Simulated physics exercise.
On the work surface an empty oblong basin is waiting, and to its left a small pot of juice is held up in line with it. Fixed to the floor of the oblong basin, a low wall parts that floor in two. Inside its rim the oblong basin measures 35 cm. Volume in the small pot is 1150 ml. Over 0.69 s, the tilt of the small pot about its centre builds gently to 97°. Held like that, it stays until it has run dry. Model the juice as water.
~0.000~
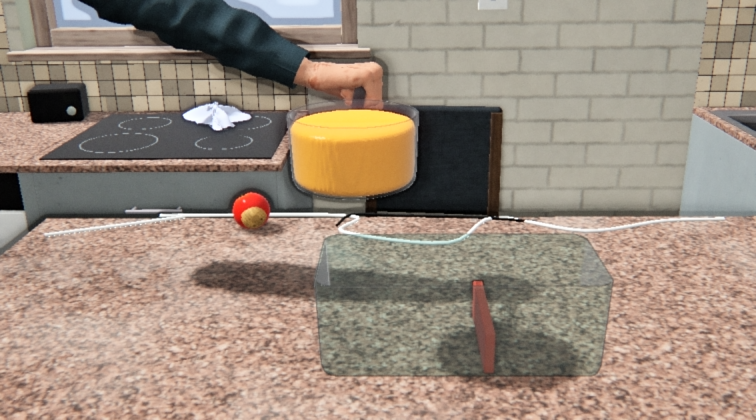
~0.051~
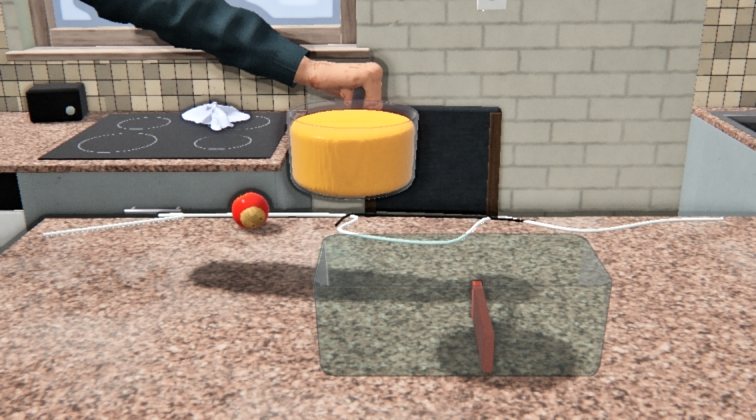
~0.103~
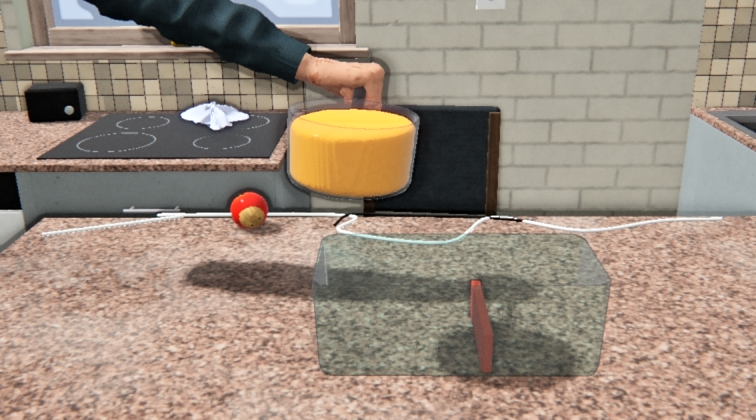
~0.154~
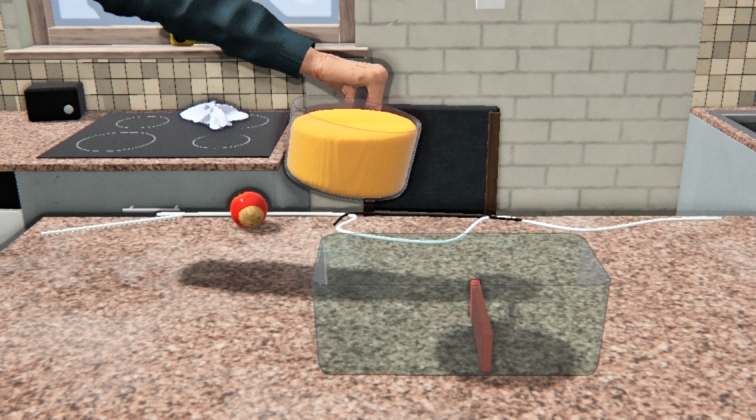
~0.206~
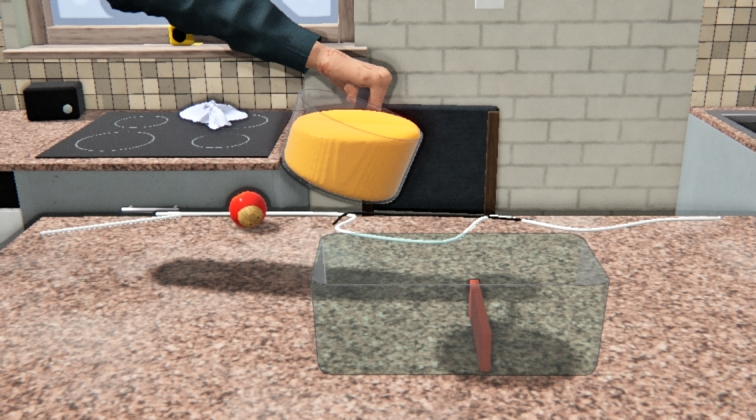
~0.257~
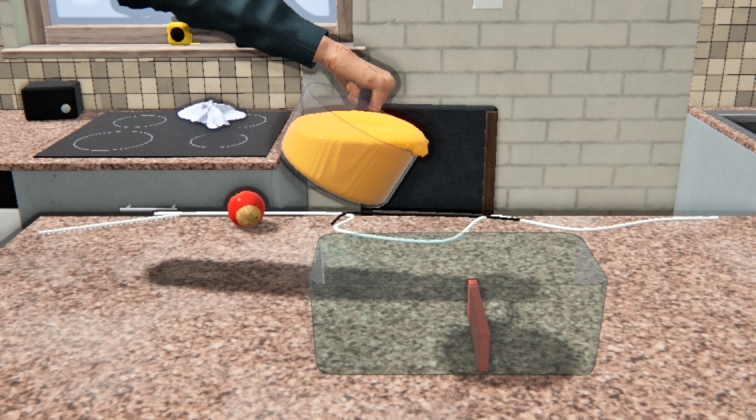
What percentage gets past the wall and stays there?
About 27 per cent.
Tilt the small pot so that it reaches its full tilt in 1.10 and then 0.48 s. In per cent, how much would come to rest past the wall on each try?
40 per cent first, 15 per cent second.
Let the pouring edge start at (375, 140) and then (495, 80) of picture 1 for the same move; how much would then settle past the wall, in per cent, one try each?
In order, 10 and 80 per cent.
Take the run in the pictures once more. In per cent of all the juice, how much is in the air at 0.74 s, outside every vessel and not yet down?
About 8 per cent.
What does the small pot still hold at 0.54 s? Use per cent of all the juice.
Roughly 38 percent.
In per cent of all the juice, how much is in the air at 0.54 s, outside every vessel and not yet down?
Around 38 percent.
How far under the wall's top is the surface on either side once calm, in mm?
About 26 mm left, about 38 mm right.
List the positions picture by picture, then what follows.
In the first picture, tilt 0°; pouring edge (417, 114); surface from (292, 123) to (415, 123); the oblong basin's rim runs from (320, 260) to (599, 259); the wall's top is at (484, 307).
In the second picture, tilt 1°; pouring edge (417, 116); surface from (292, 123) to (414, 123).
In the third picture, tilt 5°; pouring edge (418, 120); surface from (293, 121) to (416, 124).
In the fourth picture, tilt 11°; pouring edge (420, 127); surface from (294, 120) to (418, 125).
In the fifth picture, tilt 20°; pouring edge (421, 136); surface from (293, 123) to (422, 131); 1 per cent is over the edge.
In the sixth picture, tilt 30°; pouring edge (420, 148); surface from (290, 124) to (421, 141); 4 per cent is over the edge.
By 0.54 s the tilt is 86° and 39 per cent is still to pour, 12 is left of the wall and 11 right of it.
By 0.74 s the tilt is 97° and 10 per cent is still to pour, 54 is left of the wall and 27 right of it.
By 0.96 s the tilt is 97° and 3 per cent is still to pour, 61 is left of the wall and 27 right of it.
By 1.19 s the tilt is 97° and 1 per cent is still to pour, 69 is left of the wall and 27 right of it.
At rest 70 per cent lies left of the wall, 27 right of it and 3 outside.
